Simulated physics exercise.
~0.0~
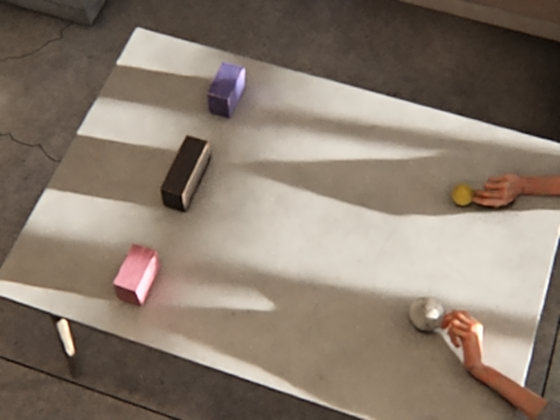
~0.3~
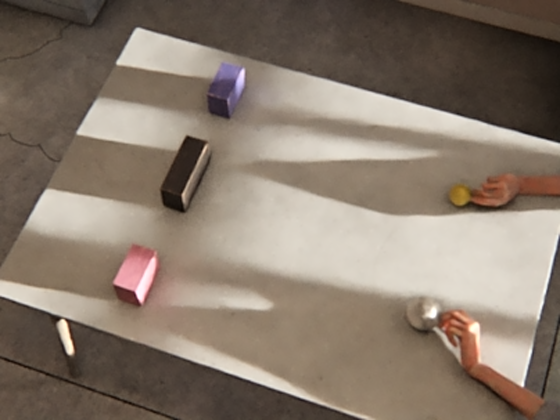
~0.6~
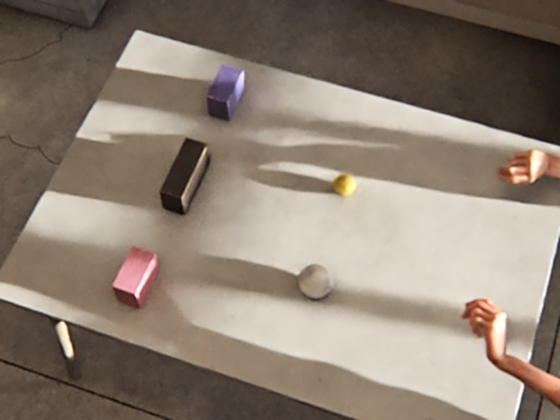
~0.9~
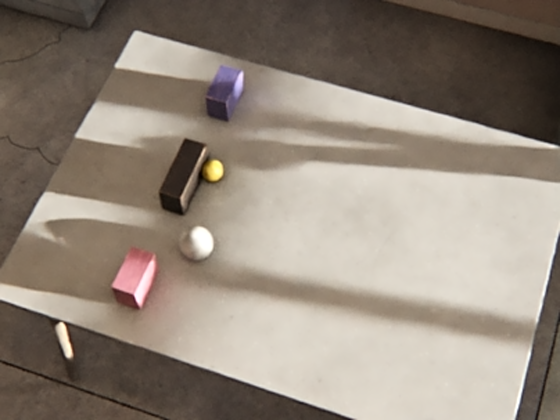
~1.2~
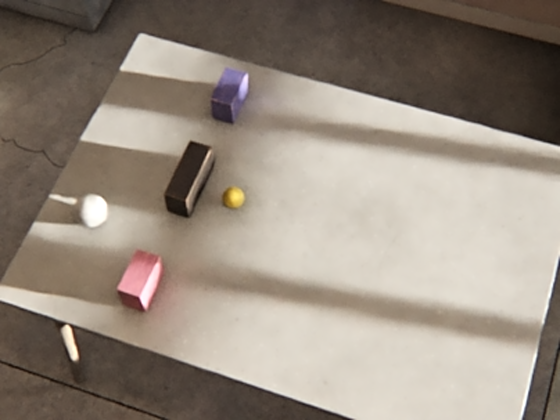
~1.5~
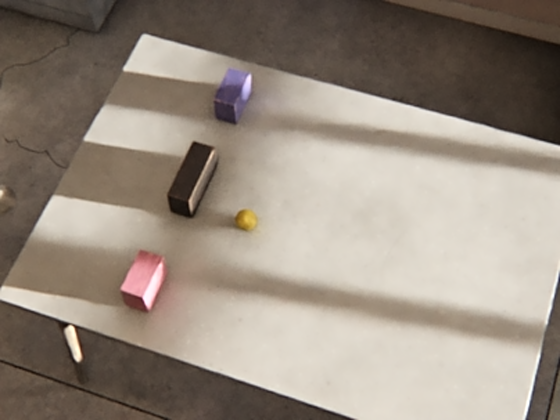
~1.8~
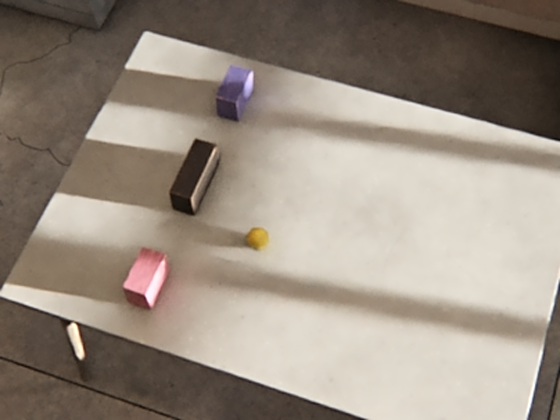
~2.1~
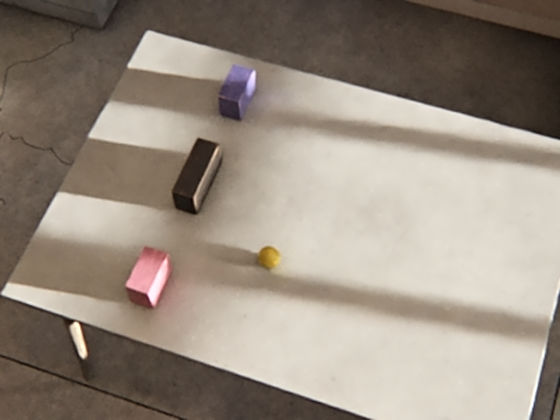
Two hands roll balls toward gaps between blocks; the white passes through, the yellow bounces back.
